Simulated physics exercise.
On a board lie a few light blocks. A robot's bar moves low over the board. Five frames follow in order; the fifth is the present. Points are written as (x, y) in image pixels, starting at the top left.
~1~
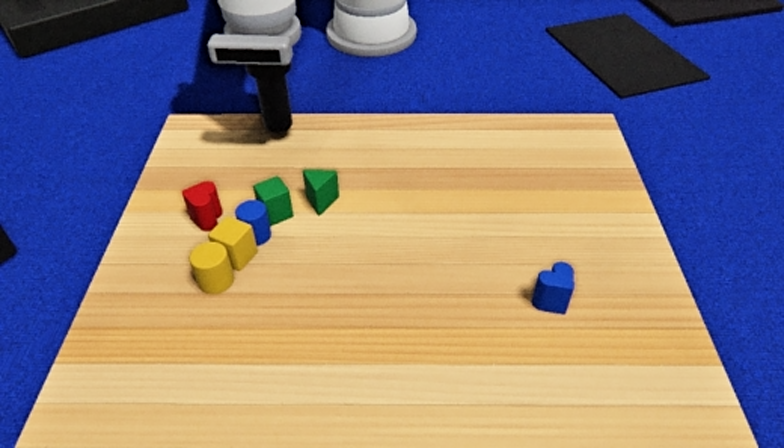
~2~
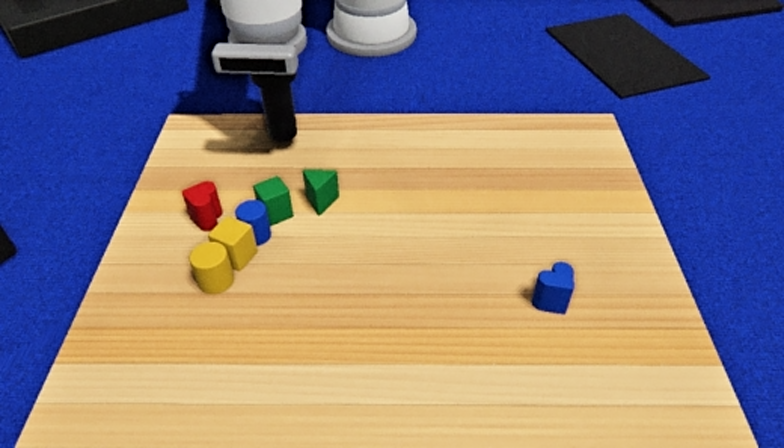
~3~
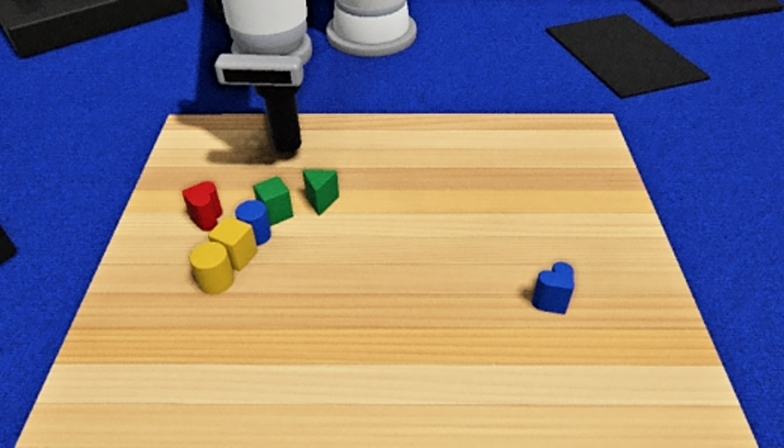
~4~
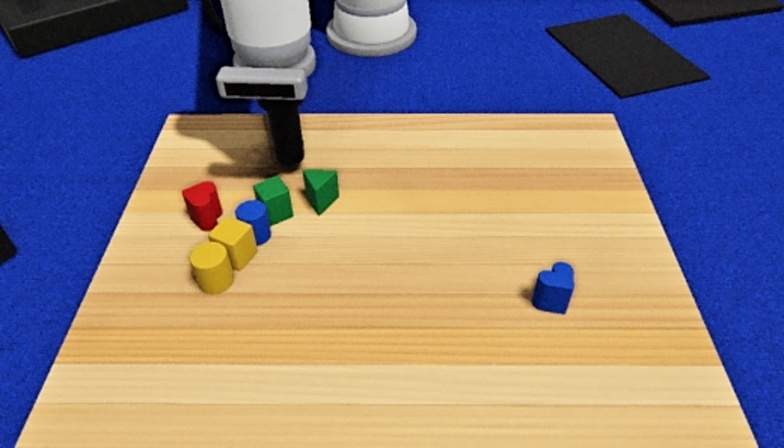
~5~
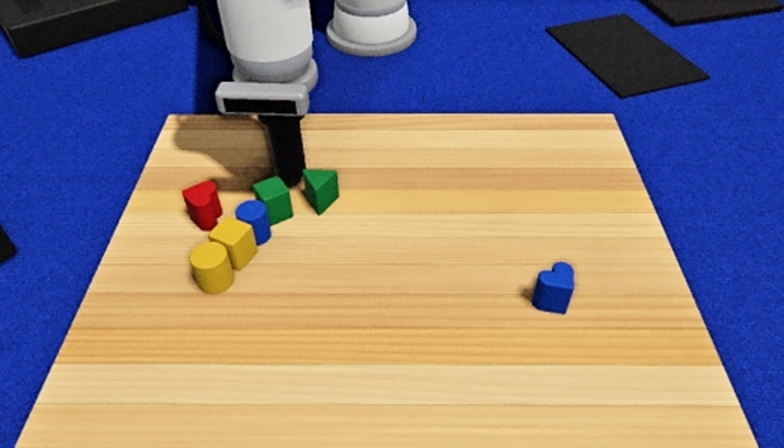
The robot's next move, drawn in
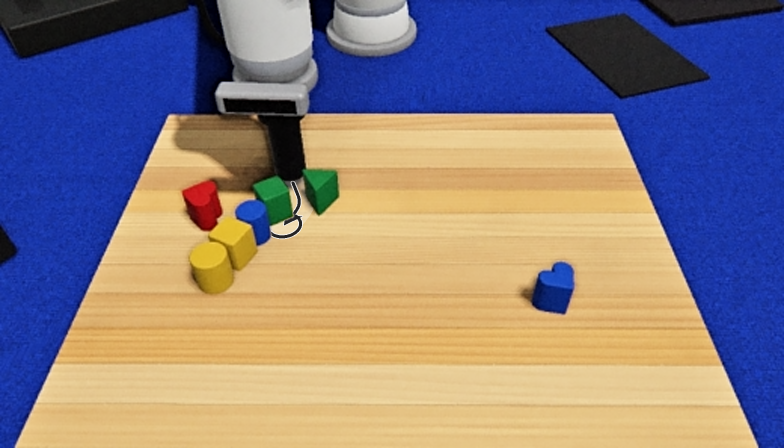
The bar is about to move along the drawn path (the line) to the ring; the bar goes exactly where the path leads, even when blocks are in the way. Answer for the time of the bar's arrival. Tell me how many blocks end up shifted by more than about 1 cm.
Blocks displaced: At least 3.
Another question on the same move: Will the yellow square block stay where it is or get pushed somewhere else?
At the end, its place is different.
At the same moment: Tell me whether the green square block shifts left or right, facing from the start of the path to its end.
Shifted right.
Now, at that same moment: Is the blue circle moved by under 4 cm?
Yes, it checks out.
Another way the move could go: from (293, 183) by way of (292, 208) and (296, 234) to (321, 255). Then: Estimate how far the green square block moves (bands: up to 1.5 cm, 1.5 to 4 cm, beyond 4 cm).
Band: Over 4 cm.
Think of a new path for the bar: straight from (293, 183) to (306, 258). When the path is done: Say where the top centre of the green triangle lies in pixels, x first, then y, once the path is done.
Near (328, 187).
The line goes from (293, 183) over (298, 196) and (296, 211) to (284, 225).
The first path, step by step. Halfway along, bar (297, 193); blue circle (248, 211); green square block (268, 190); green triangle (328, 182), turned 40° anticlockwise.
At the end, bar (282, 214); yellow square block (206, 245), turned 15° anticlockwise; blue circle (218, 222); green square block (246, 203), turned 35° clockwise; green triangle (328, 183), turned 50° anticlockwise.
